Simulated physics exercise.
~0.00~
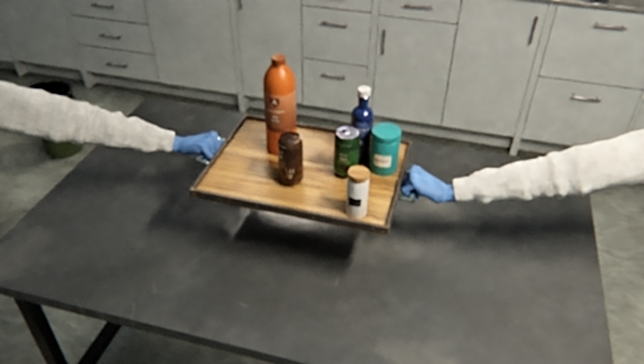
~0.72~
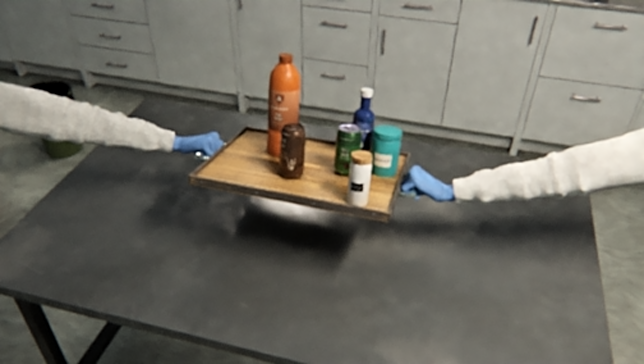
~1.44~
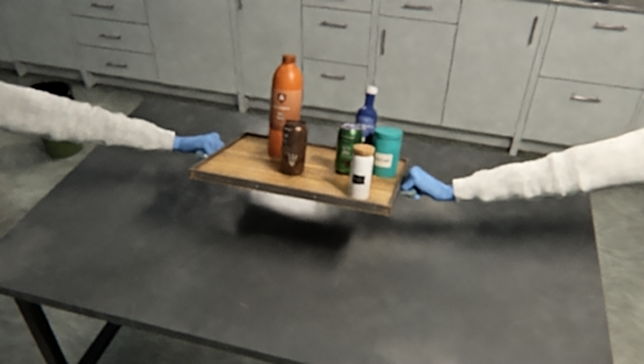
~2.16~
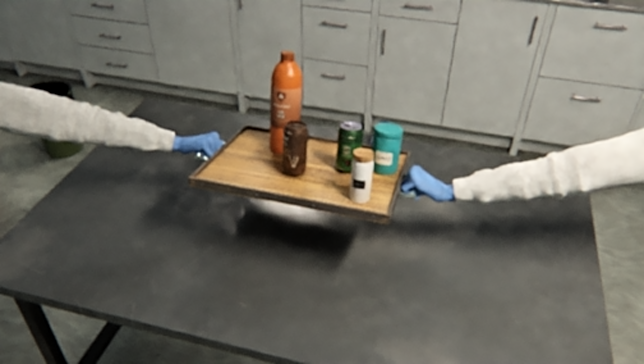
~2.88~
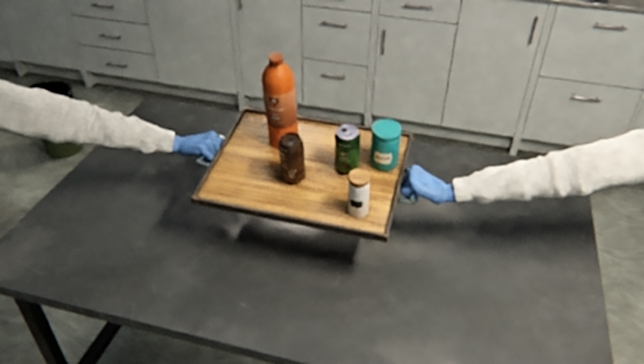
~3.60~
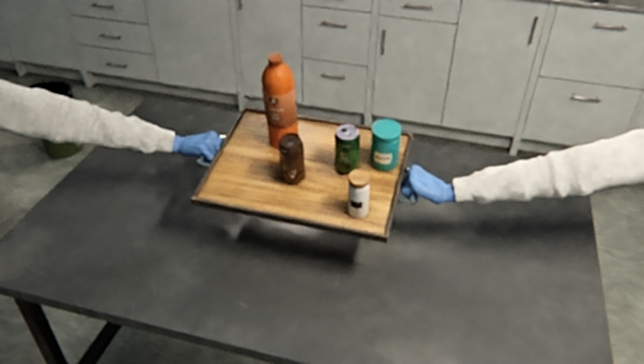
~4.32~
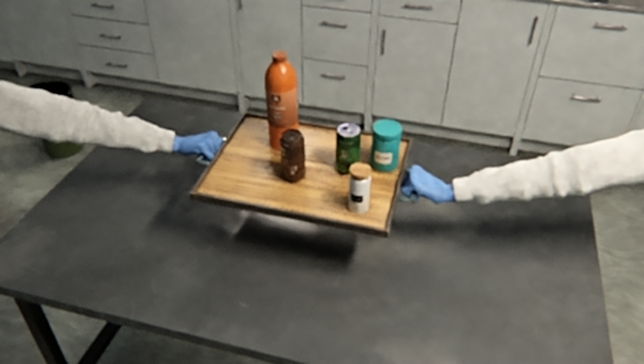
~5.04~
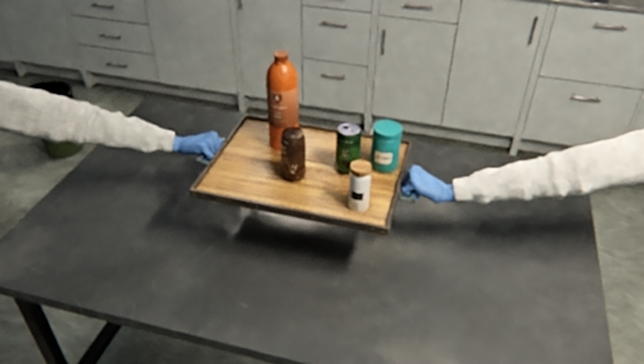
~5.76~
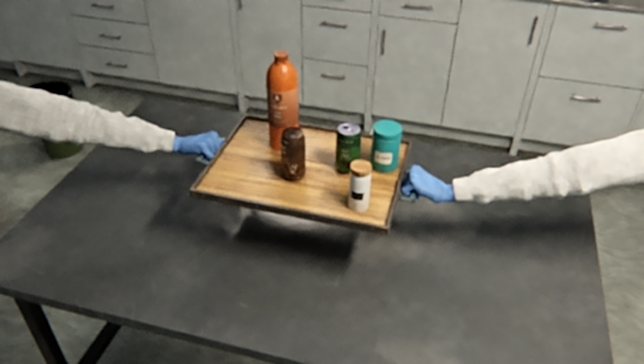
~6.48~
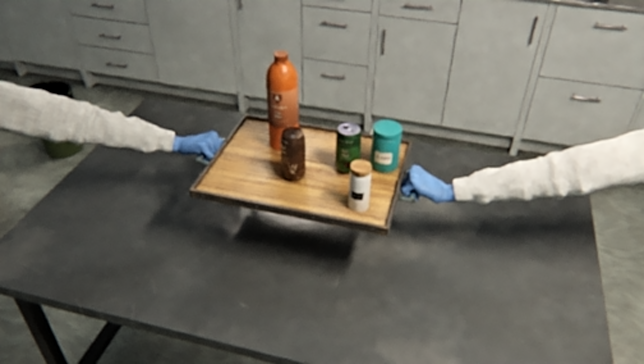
Two gloved hands tilt a tray of containers away, losing the blue bottle, then level it.
